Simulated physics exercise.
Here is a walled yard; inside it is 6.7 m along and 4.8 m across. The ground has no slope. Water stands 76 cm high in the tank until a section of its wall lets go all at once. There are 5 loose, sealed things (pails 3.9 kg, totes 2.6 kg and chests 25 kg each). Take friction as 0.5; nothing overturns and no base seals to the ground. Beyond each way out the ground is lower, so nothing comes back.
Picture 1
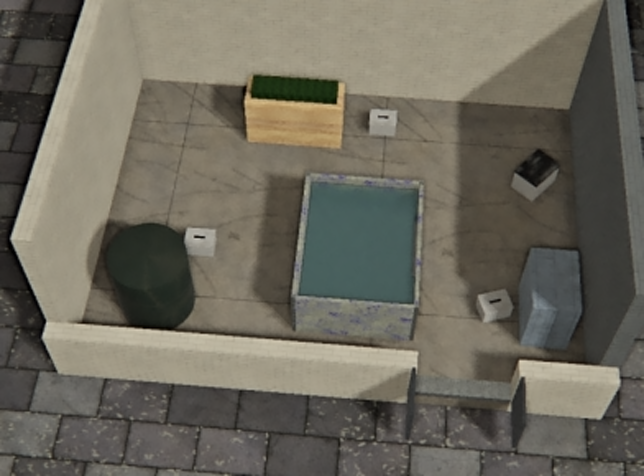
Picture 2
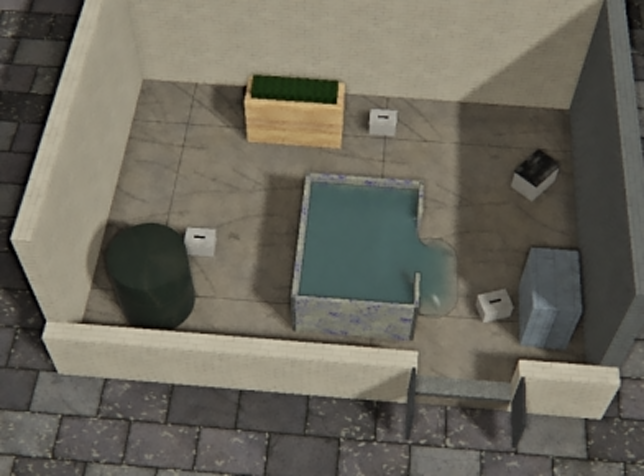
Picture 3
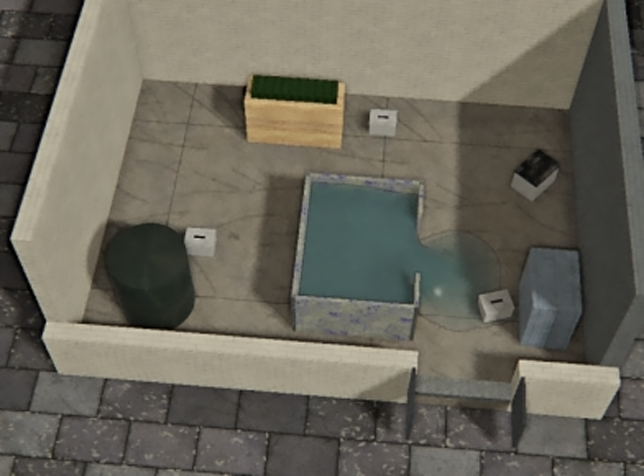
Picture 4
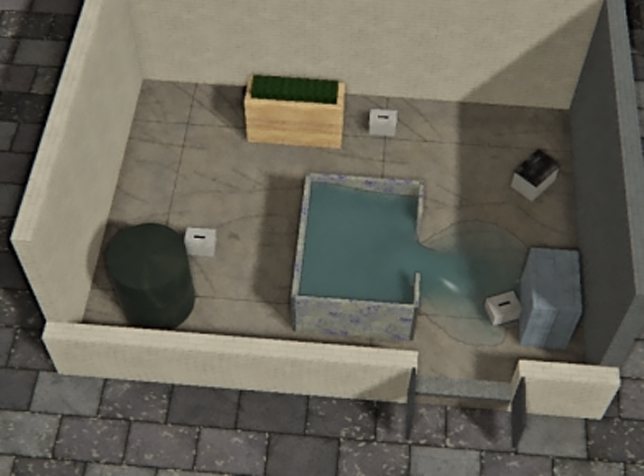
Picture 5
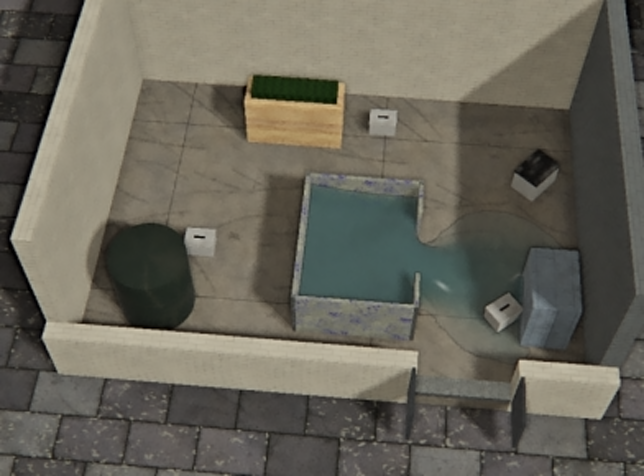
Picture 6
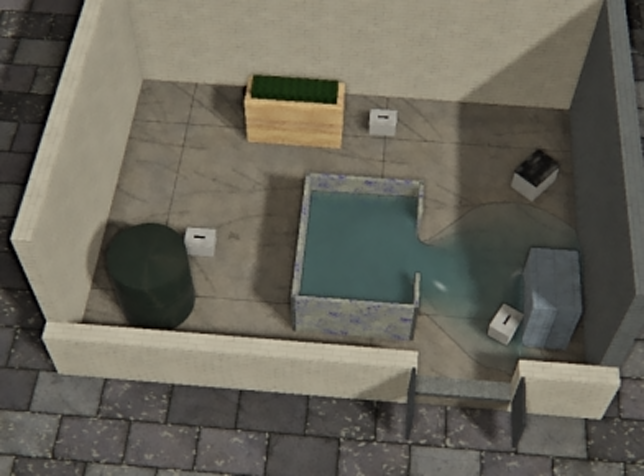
At first, a stone-sided pool sits full in a walled yard among small pale boxes, a wooden planter and a dark green rounded object. Then water pours through a gap in the pool's right side and spreads across the floor, and the nearby pale box shifts slightly right, turns and moves a little toward the front wall.
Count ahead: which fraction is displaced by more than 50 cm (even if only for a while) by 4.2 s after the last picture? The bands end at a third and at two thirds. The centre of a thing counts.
That comes to two thirds or above.
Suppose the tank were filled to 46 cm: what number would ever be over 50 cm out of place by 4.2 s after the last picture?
In that case 1 of them.
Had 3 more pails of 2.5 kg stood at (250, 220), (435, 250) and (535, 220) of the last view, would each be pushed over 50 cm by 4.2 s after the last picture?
In turn: Less, over, over.
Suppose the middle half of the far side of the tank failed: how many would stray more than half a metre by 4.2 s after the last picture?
In that case 3 of them.
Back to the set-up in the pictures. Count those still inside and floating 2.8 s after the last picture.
At that moment 0.
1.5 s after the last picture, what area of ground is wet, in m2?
Roughly 11.0 m2.
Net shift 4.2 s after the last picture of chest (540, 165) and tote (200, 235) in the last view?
In that order: 120 cm, 0 cm.
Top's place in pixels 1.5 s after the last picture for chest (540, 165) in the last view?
Near (506, 139).
Then, 0.4 s after the last picture 1 of 5 are over 50 cm from their spots; 0 afloat.
Then, 1.5 s after the last picture 2 of 5 are over 50 cm from their spots; 0 afloat.
Then, 2.8 s after the last picture 2 of 5 are over 50 cm from their spots; 0 afloat.
Then, 4.2 s after the last picture 4 of 5 are over 50 cm from their spots, and 4 have been at some point; 1 afloat.
